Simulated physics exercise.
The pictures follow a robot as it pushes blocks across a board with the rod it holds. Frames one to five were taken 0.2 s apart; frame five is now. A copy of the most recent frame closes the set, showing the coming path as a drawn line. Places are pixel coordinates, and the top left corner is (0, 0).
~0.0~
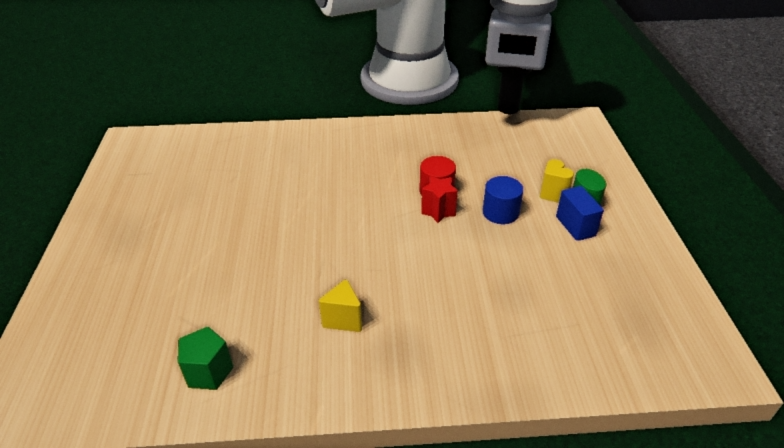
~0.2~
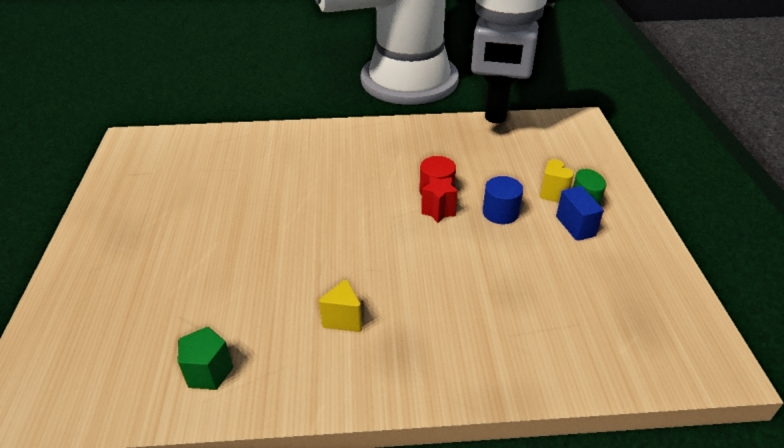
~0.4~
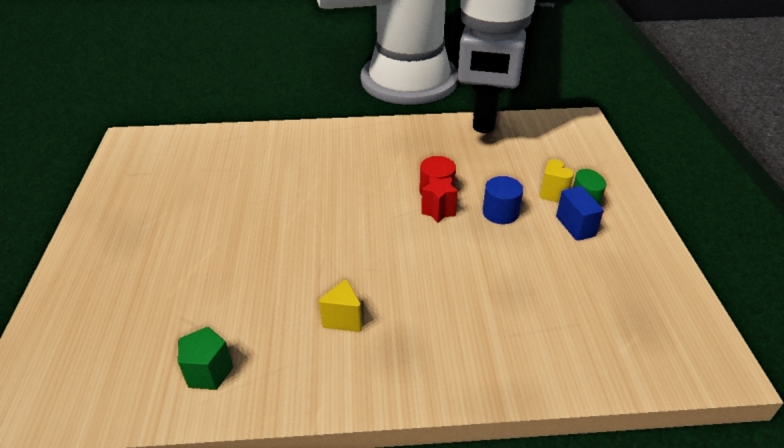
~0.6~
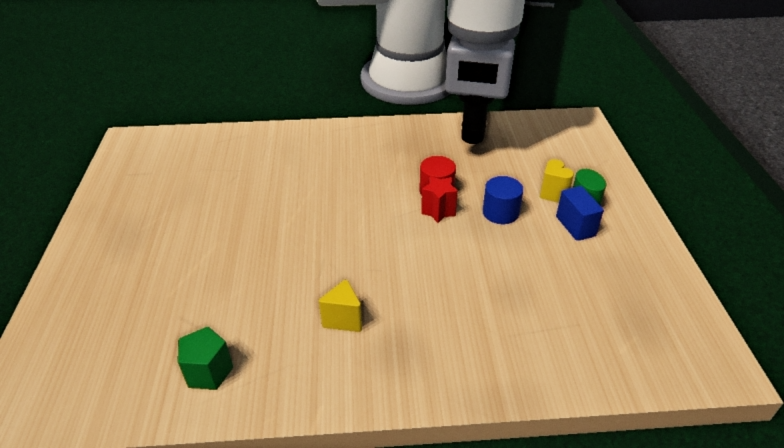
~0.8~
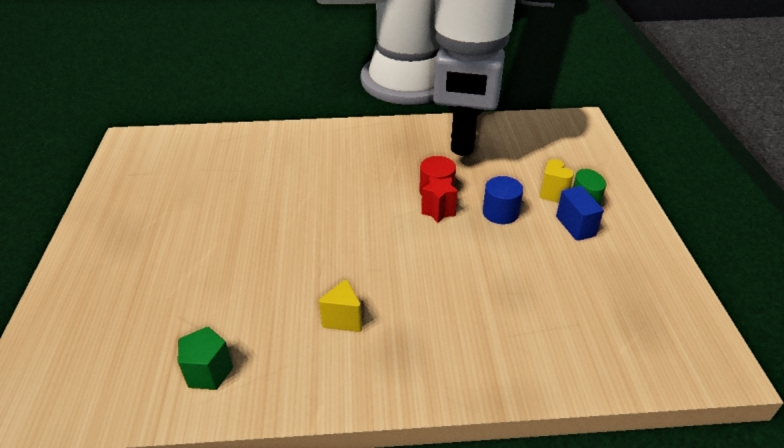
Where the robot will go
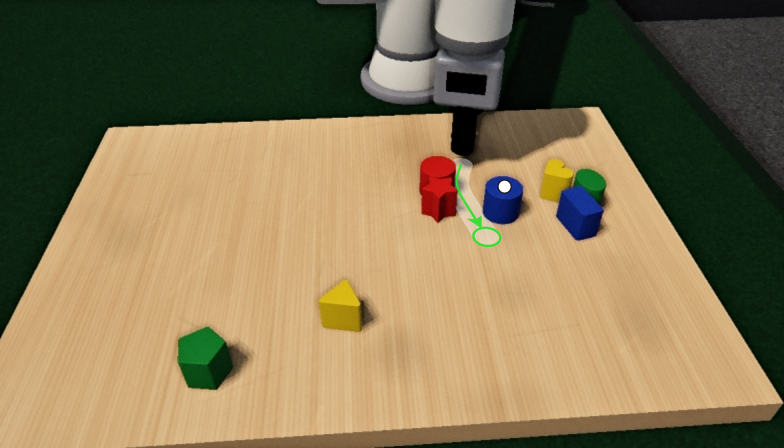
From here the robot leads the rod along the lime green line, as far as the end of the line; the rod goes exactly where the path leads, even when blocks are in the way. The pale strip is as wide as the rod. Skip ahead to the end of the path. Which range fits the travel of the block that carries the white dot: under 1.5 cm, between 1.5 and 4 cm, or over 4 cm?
That block covers short of 1.5 cm.
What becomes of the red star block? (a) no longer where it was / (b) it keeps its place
The one that fits is a, no longer where it was.
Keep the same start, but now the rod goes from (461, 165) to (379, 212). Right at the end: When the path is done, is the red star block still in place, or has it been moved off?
Moved off its spot.
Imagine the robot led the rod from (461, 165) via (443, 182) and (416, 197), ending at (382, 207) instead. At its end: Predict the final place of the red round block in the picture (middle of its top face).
Its top centre lands on (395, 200).
Path on the board, from (461, 165) over (458, 187) and (470, 211) to (487, 237); the dot is on the blue round block.
On the path given first. One third of the way, rod (459, 173); red round block (433, 171); red star block (438, 190).
Two thirds of the way, rod (473, 197); red round block (433, 173); red star block (437, 192).
At the end, rod (489, 221); red round block (433, 173); red star block (437, 192); blue round block (511, 191).
